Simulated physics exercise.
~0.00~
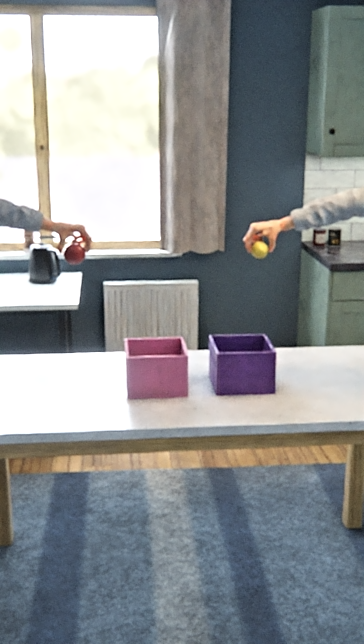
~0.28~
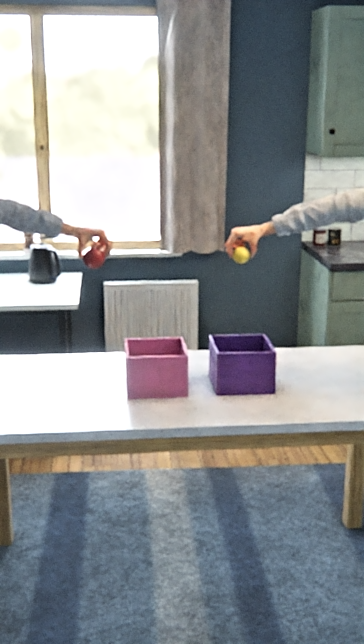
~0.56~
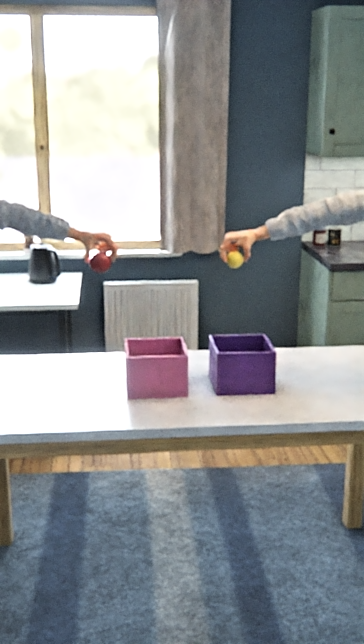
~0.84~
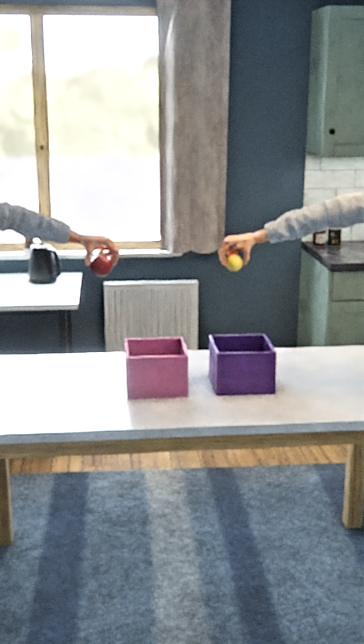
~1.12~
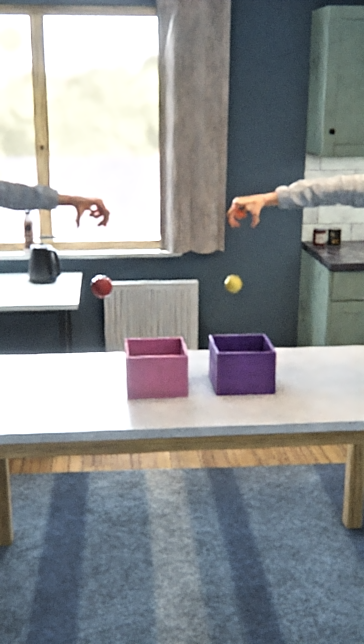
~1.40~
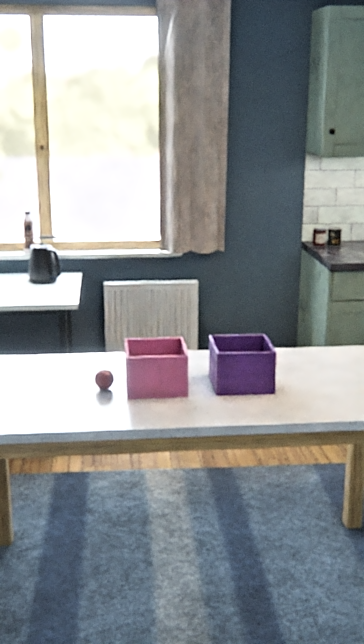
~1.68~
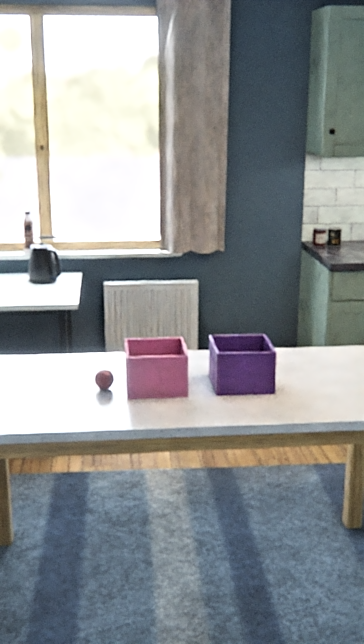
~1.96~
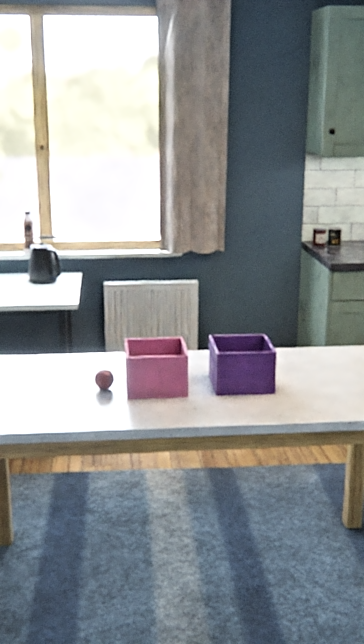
To begin with, two hands reach in from opposite sides, high above a white table that holds an open pink box on the left and an open purple box on the right. The left hand holds a red tomato and the right hand a yellow lemon. Both hands move a little inward, then pause. The fingers open and the hands draw back as the tomato and lemon fall. The lemon drops into the purple box and is lost from sight, while the tomato lands outside, resting on the table left of the pink box.
